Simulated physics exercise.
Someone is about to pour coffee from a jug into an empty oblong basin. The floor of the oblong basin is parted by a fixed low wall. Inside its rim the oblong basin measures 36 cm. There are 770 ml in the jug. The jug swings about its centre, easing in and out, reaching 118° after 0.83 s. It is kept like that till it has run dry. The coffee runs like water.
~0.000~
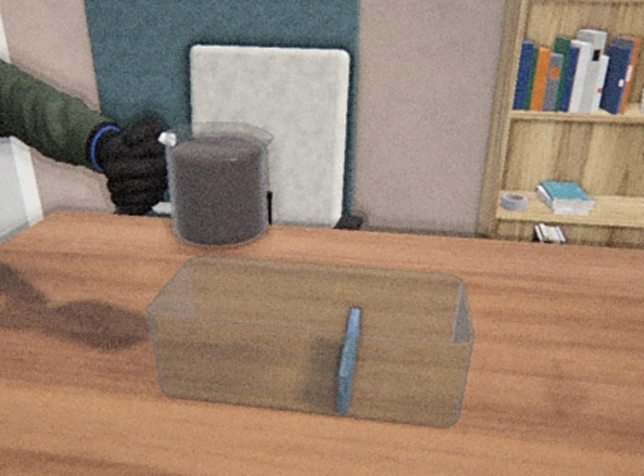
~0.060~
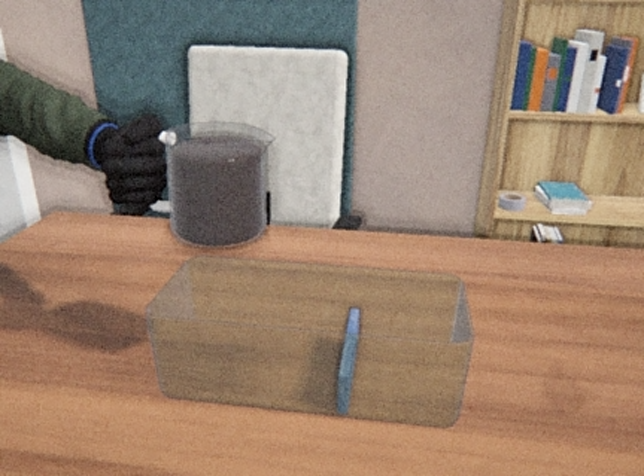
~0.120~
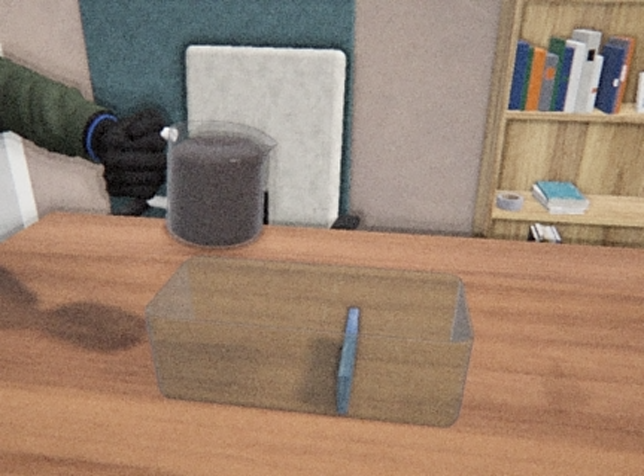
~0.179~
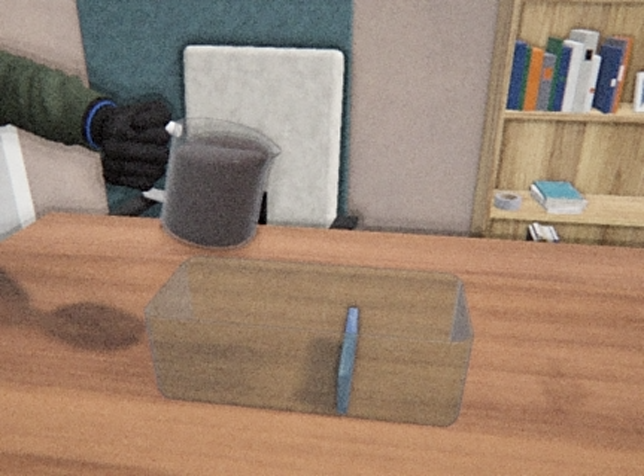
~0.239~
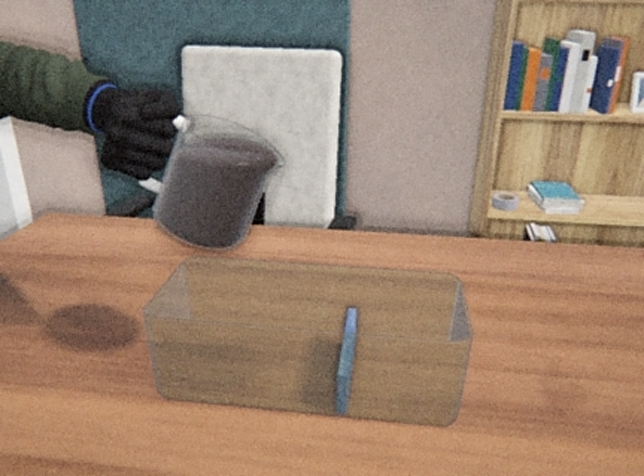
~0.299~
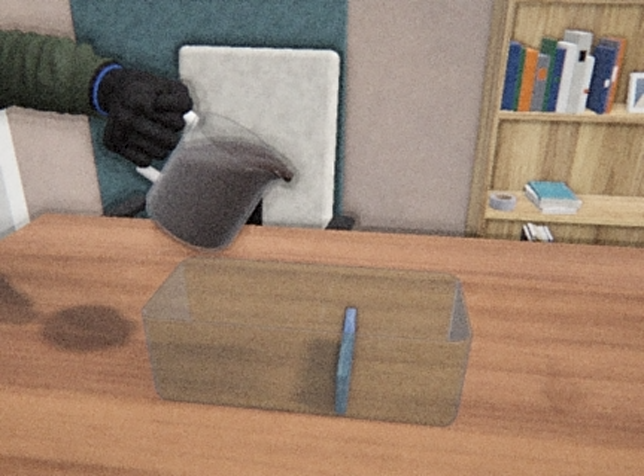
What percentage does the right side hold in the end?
The far part has some 11 per cent.
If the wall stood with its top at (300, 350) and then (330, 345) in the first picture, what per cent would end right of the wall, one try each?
In turn about 85 and 45 per cent.
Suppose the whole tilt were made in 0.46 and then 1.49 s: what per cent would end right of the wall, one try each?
In turn about 5 and 25 per cent.
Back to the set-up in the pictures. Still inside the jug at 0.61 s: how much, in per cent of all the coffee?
Some 54 per cent.
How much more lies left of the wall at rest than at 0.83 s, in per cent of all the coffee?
Some 12 per cent.
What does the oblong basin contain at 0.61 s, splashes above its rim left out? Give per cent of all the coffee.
Near 22 in a hundred.
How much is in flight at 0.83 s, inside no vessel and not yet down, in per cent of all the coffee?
About 10 per cent.
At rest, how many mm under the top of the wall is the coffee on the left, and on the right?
Left about 34 mm, right about 50 mm.
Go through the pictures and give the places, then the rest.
In the first picture, it leans 0°; its right rim is at (273, 137); the coffee meets the walls at (175, 145) and (263, 150); the oblong basin's rim runs from (169, 283) to (468, 308); the wall's top is at (350, 340).
In the second picture, it leans 2°; its right rim is at (274, 138); the coffee meets the walls at (175, 145) and (263, 151).
In the third picture, it leans 6°; its right rim is at (277, 143); the coffee meets the walls at (176, 145) and (265, 152).
In the fourth picture, it leans 13°; its right rim is at (282, 151); the coffee meets the walls at (179, 147) and (269, 153).
In the fifth picture, it leans 23°; its right rim is at (286, 163); the coffee meets the walls at (176, 162) and (279, 156).
In the sixth picture, it leans 34°; its right rim is at (288, 178); the coffee meets the walls at (165, 170) and (286, 169); 1 per cent is over the edge.
Then, 0.61 s in, the tilt is 98° and 54 per cent is still to pour, 15 is left of the wall and 6 right of it.
Then, 0.83 s in, the tilt is 118° and 9 per cent is still to pour, 73 is left of the wall and 9 right of it.
Then, 1.07 s in, the tilt is 118° and 0 per cent is still to pour, 84 is left of the wall and 10 right of it.
Then, 1.33 s in, the tilt is 118° and 0 per cent is still to pour, 85 is left of the wall and 11 right of it.
Finally, 85 per cent lies left of the wall, 11 right of it and 4 outside.
